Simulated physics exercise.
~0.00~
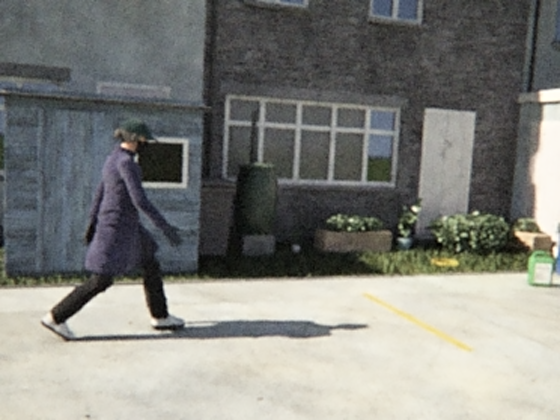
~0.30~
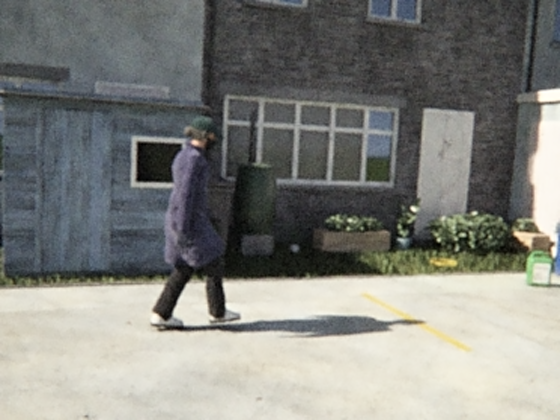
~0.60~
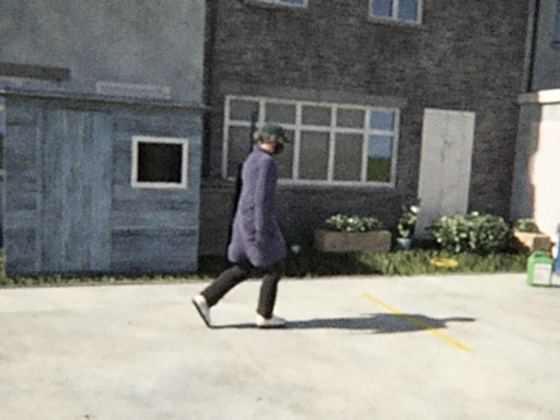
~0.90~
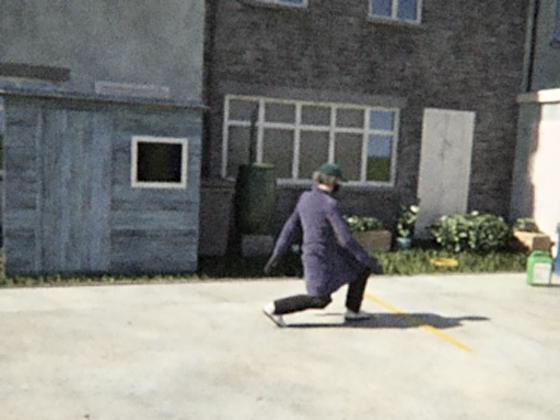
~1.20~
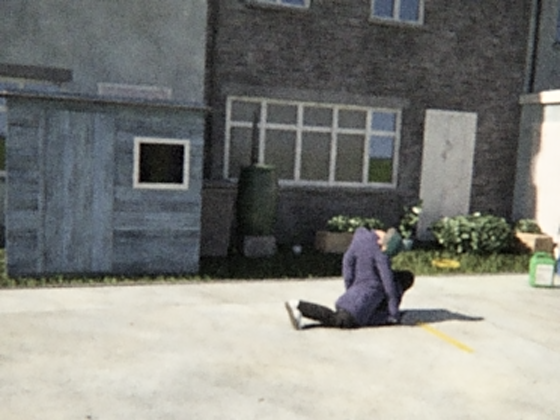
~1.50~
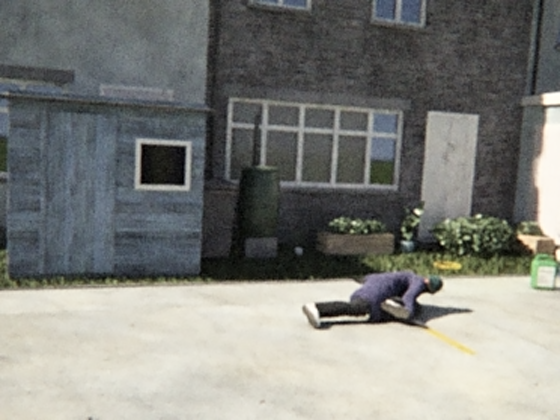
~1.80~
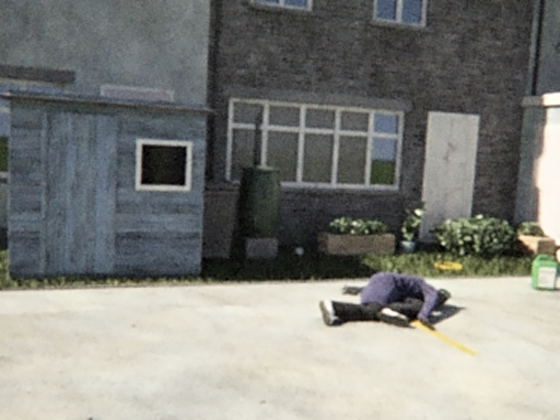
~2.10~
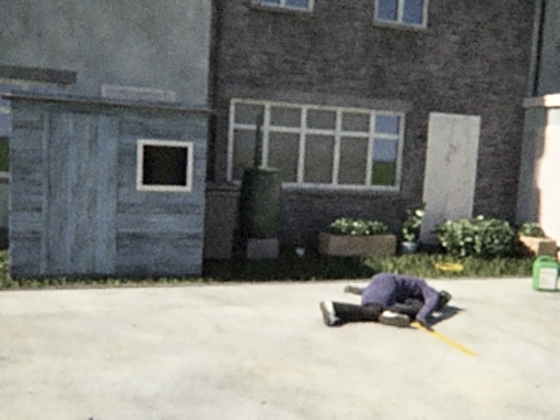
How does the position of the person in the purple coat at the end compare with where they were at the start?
At the start the person was upright and walking in front of the blue shed on the left. By the end they were lying on the ground farther to the right, at the yellow tape.
